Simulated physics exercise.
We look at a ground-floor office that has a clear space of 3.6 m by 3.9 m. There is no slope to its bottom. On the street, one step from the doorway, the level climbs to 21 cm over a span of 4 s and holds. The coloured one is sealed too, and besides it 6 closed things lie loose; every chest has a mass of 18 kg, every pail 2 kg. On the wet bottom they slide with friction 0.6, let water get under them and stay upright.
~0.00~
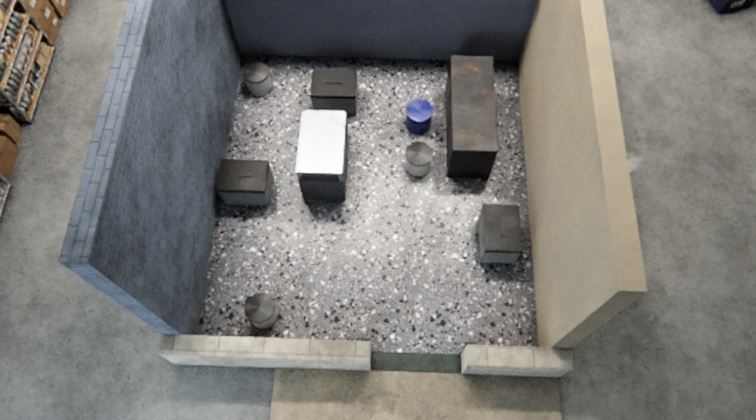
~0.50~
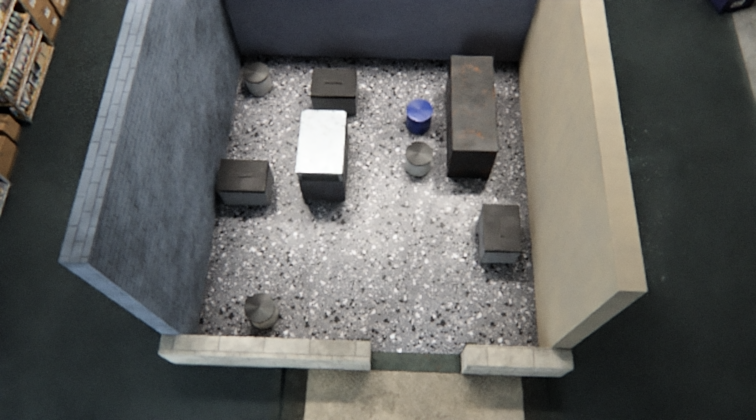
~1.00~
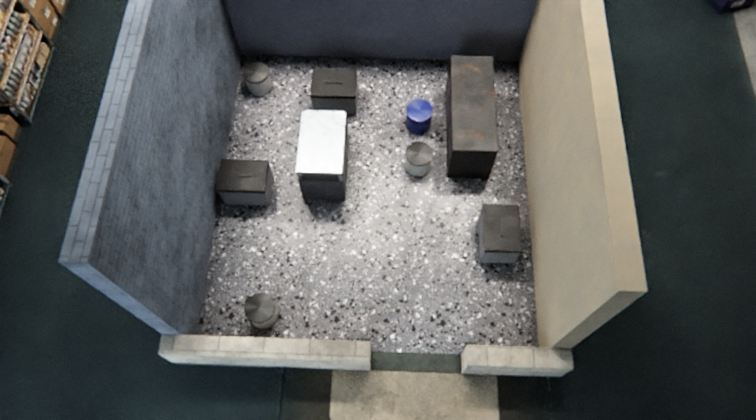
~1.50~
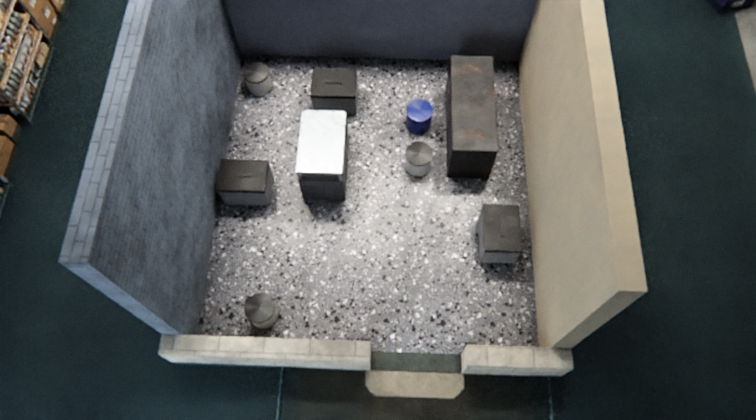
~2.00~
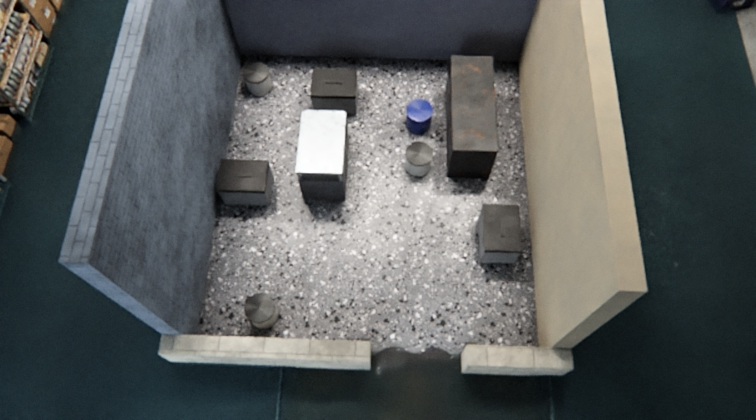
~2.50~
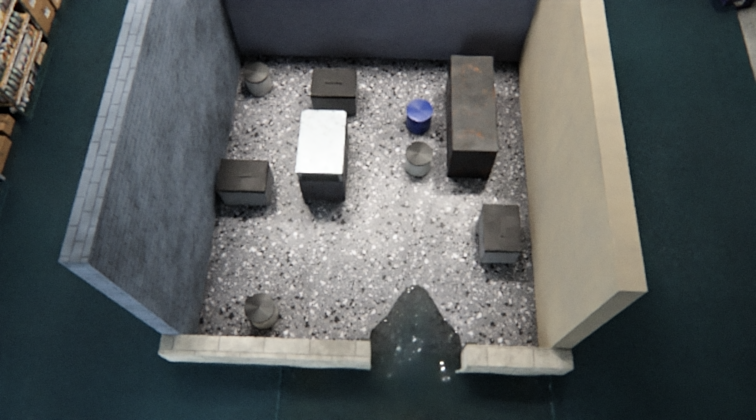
Dark water spreads over the grey ground outside a walled room, then creeps up the pale strip before the doorway until it covers it. It slips through the gap in the front wall and pushes a pointed tongue onto the speckled floor, while the blue pail and the dark blocks stay still.
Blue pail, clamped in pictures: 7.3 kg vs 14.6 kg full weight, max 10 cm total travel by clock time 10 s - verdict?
I'd say it needs the double load.
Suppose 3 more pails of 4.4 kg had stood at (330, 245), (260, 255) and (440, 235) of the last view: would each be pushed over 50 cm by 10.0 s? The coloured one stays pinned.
In the order given, beyond the mark, then within the mark, and last beyond the mark.
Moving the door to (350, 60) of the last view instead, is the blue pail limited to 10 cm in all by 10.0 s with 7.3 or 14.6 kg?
Note: Only the heavier mass keeps it.
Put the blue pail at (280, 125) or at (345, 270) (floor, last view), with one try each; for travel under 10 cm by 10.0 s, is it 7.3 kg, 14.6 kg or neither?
In order, both loads succeed and both loads succeed.
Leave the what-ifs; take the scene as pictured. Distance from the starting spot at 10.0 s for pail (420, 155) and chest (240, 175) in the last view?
150 cm, 0 cm.
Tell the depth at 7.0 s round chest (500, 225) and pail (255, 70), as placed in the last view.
First about 8 cm, second about 2 cm.
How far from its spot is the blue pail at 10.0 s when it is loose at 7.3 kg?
About 30 cm.
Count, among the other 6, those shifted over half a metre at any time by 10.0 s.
It adds up to 2.
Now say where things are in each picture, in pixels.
The blue pail at (420, 110), on the bottom; water covers 0.0 m2; 0 of 7 have shifted, in the first frame.
The blue pail at (420, 110), on the bottom; 0.0 m2 under water; 0 of 7 have shifted, in the second frame.
The blue pail at (420, 110), on the bottom; 0.0 m2 under water; 0 of 7 have shifted, in the third frame.
The blue pail at (420, 110), on the bottom; water covers 0.0 m2; 0 of 7 have shifted, in the fourth frame.
The blue pail at (420, 110), on the bottom; water covers 0.0 m2; 0 of 7 have shifted, in the fifth frame.
The blue pail at (420, 110) rests on the ground; water covers 0.4 m2; 0 of 7 have shifted, in the sixth frame.
After 3.5 s the blue pail would be 0 cm from its start with 7.3 kg and 0 cm from its start with 14.6 kg; 0 cm of water round it then.
After 4.5 s the blue pail would be 0 cm from its start with 7.3 kg and 0 cm from its start with 14.6 kg; 0 cm of water round it then.
After 7.0 s the blue pail would be 2 cm from its start with 7.3 kg and 0 cm from its start with 14.6 kg; 6 cm of water round it then.
After 10.0 s the blue pail would be 33 cm from its start with 7.3 kg and 0 cm from its start with 14.6 kg; 9 cm of water round it then.
